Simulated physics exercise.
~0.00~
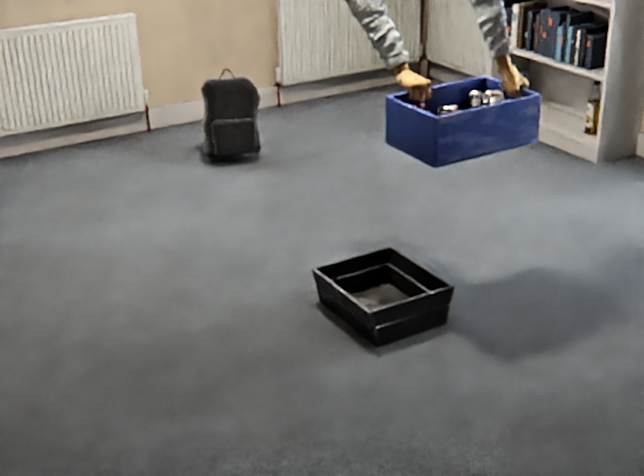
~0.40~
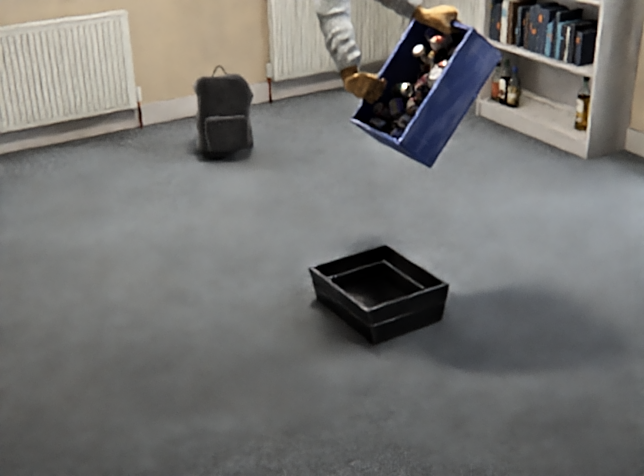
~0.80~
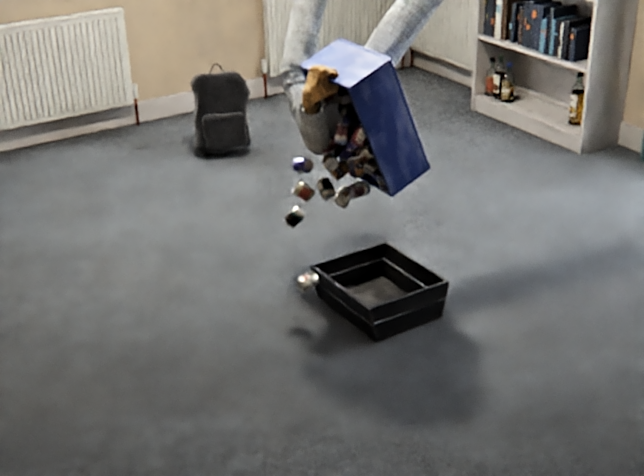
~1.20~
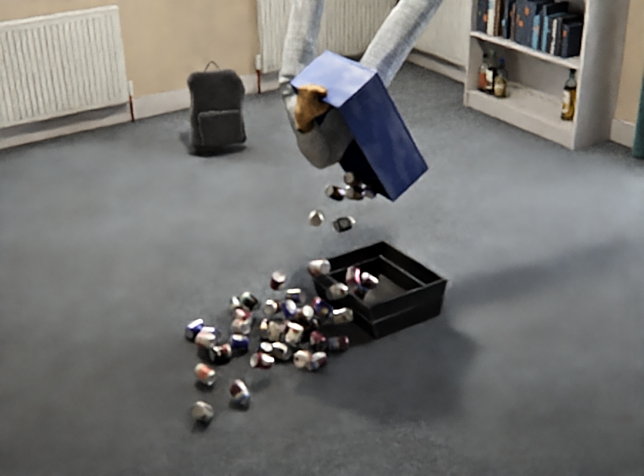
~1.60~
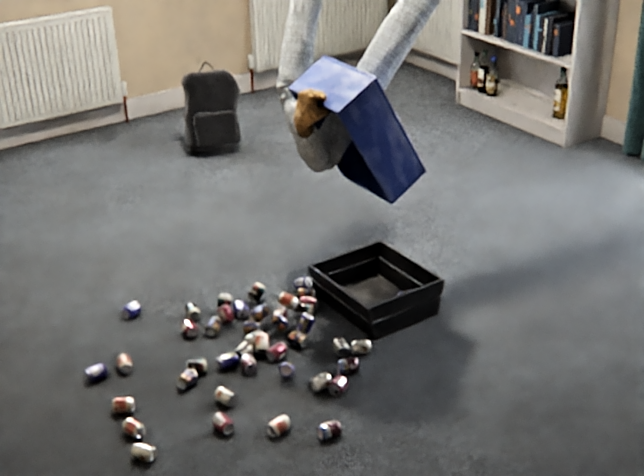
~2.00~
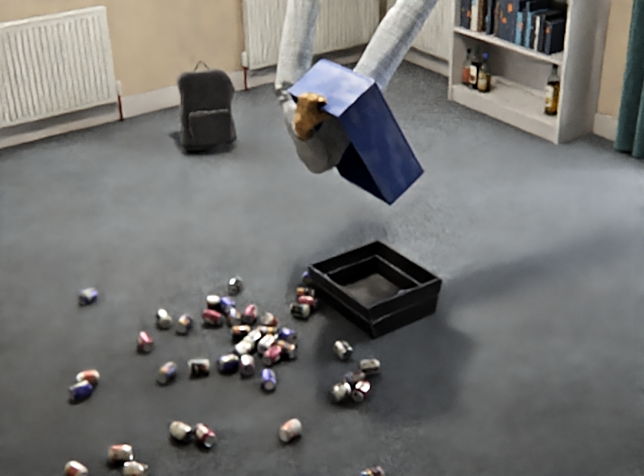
Two hands tip a blue box of small cans, which mostly miss the black box.
